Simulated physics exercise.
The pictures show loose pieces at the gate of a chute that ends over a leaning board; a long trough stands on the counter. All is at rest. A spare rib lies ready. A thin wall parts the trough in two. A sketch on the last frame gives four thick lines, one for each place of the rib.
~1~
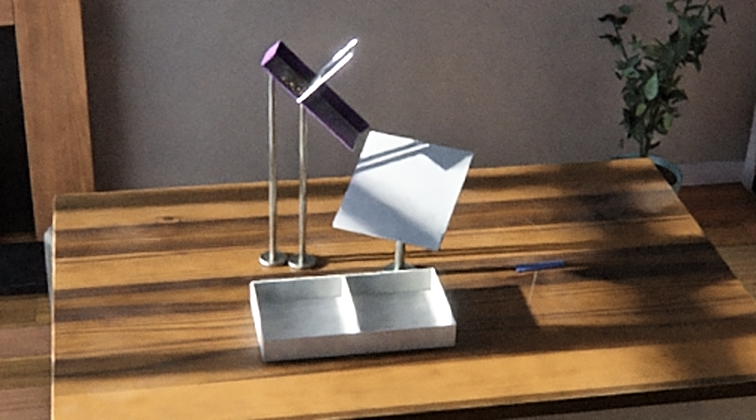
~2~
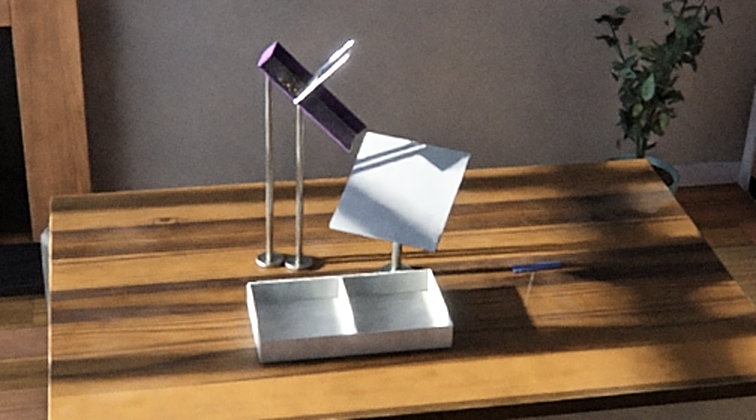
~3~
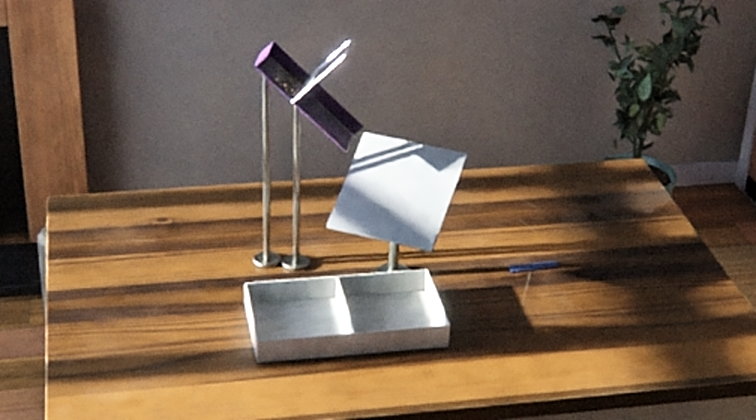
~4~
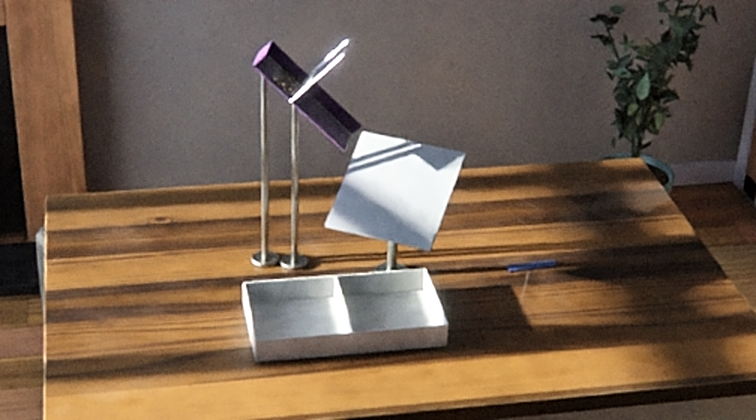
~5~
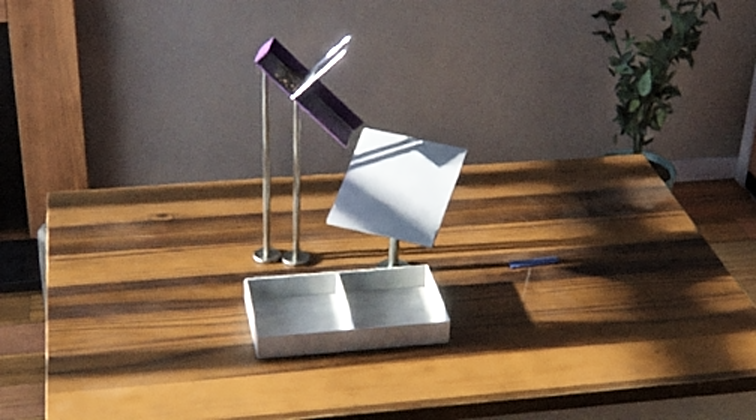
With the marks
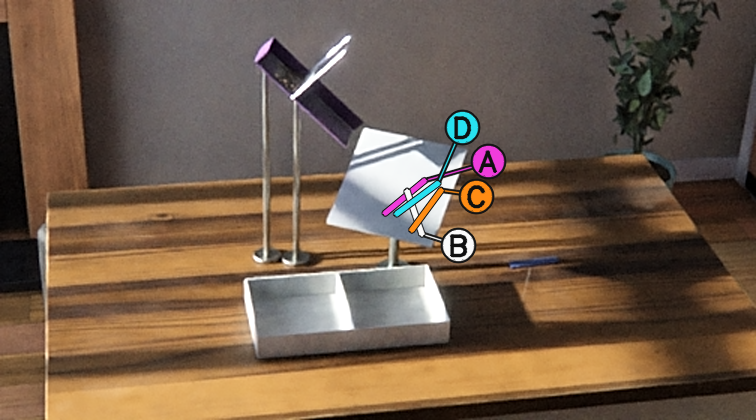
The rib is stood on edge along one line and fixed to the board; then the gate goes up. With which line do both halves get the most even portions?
Line A does it best.
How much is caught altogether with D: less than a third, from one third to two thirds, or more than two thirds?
It is more than two thirds.
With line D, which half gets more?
More lands on the right.
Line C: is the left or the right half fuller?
The right half.
On the marked copy, line A from (424, 180) to (385, 213); line B from (407, 191) to (421, 234); line C from (441, 190) to (411, 230); line D from (437, 183) to (396, 213).
With A, of what is caught, close to half in the left half, close to half in the right.
With B, of what is caught, a small share in the left half, all but a few in the right.
With C, of what is caught, a small share in the left half, all but a few in the right.
With D, of what is caught, close to a quarter in the left half, the bulk in the right.
